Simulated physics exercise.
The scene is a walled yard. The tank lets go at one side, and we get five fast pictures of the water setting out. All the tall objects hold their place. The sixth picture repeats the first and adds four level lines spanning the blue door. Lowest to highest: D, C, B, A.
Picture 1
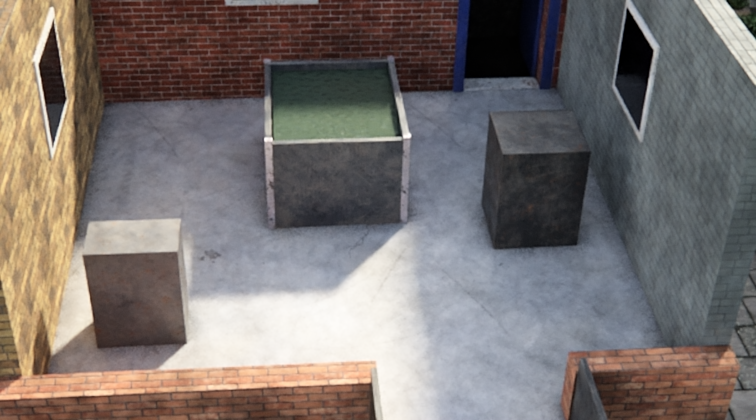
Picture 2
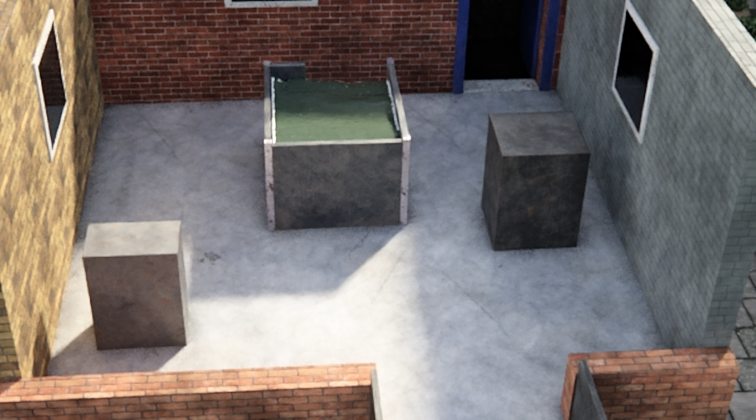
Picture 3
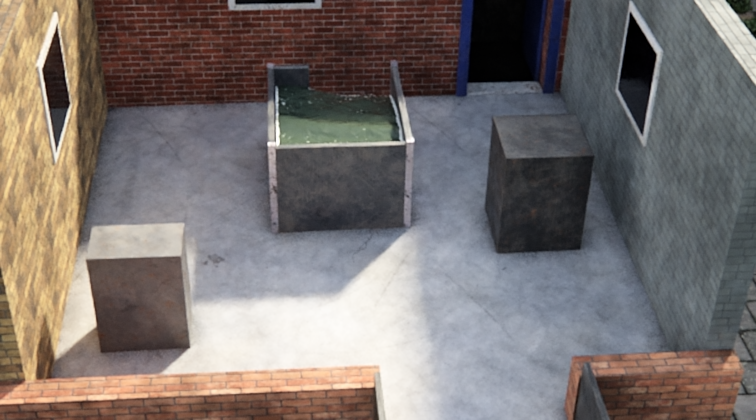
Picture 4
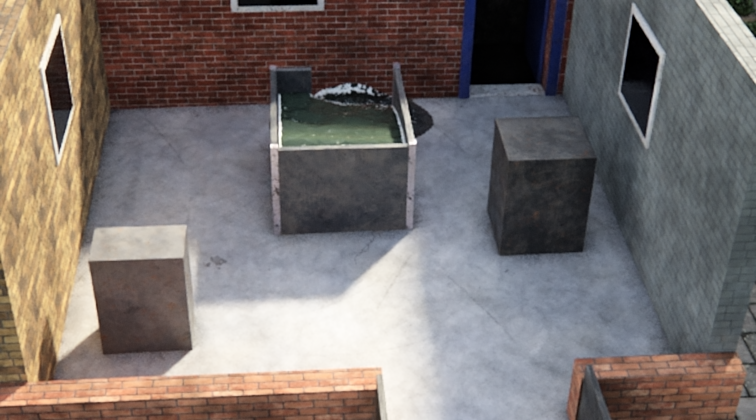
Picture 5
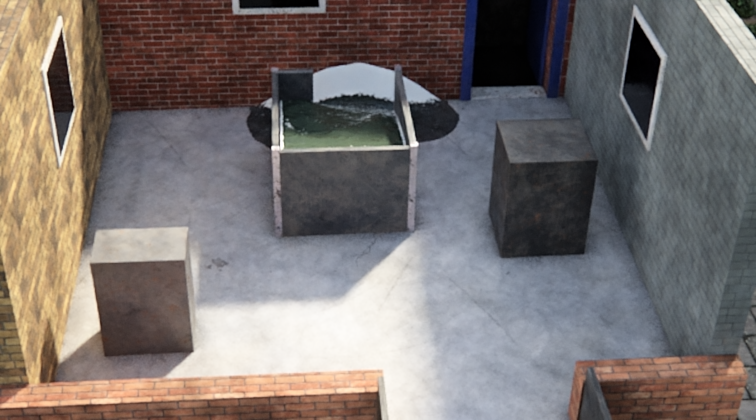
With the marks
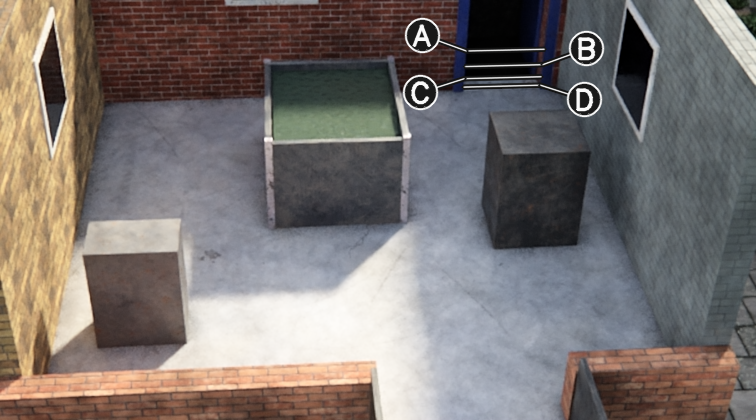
Green water in a dark tank sank a little and grew choppy as the tank's back side opened, then poured out behind it and spread across the yard floor to both sides near the brick wall.
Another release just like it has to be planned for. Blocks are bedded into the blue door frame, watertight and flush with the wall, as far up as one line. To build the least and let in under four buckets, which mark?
Take C.
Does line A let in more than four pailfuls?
No, not at all.
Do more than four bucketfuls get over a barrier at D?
Yes.
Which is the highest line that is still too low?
That would be D.
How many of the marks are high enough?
Three of the four.
On the marked copy, A at (505, 50); B at (504, 65); C at (502, 77); D at (502, 86); from the bottom up D, C, B, A.
If A is chosen, nothing gets over.
If B is chosen, a splash gets over, under a bucket.
If C is chosen, a bucket or two gets in.
If D is chosen, about 10 bucketfuls get in.
